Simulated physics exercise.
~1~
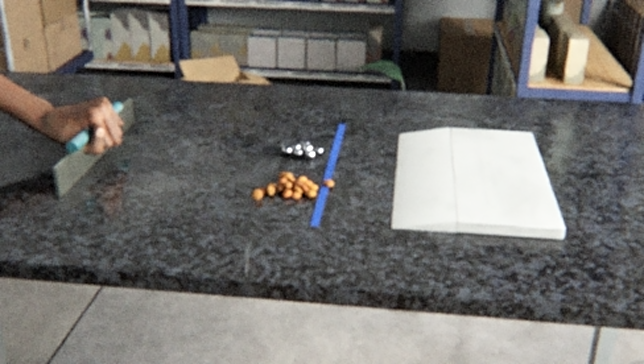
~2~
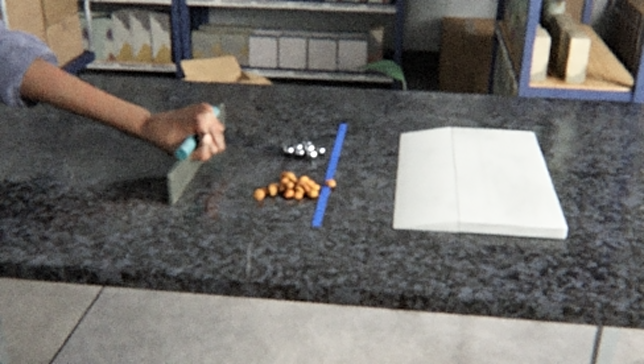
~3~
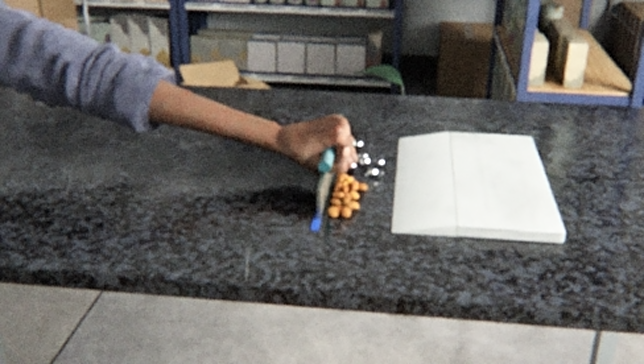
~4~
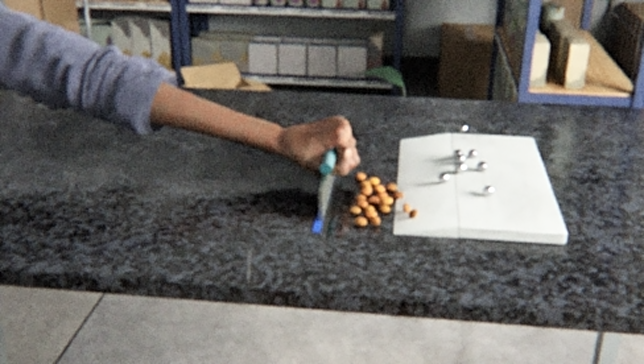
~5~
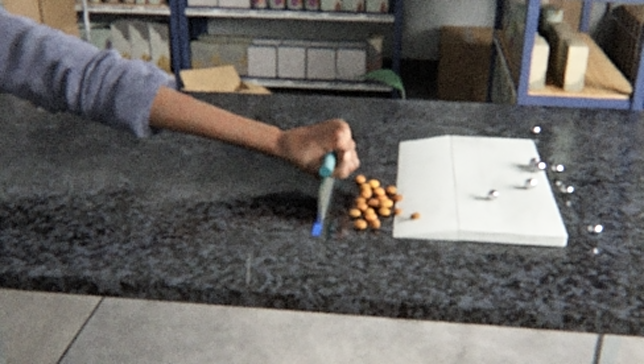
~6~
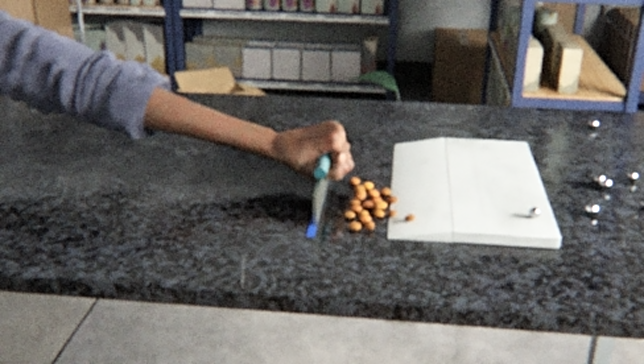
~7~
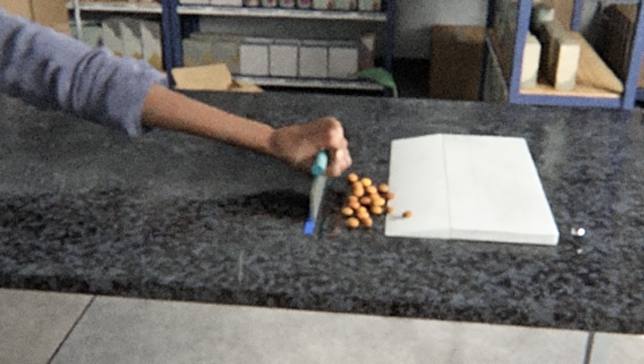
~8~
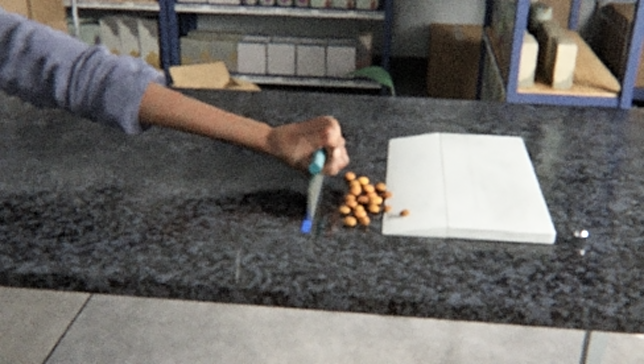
A hand slid a scraper right across the dark table, pushing two small heaps up to the blue tape, where it stopped; the shiny silver balls rolled on over the white slab and off its far side, while the orange-brown ones stayed bunched by its near edge.
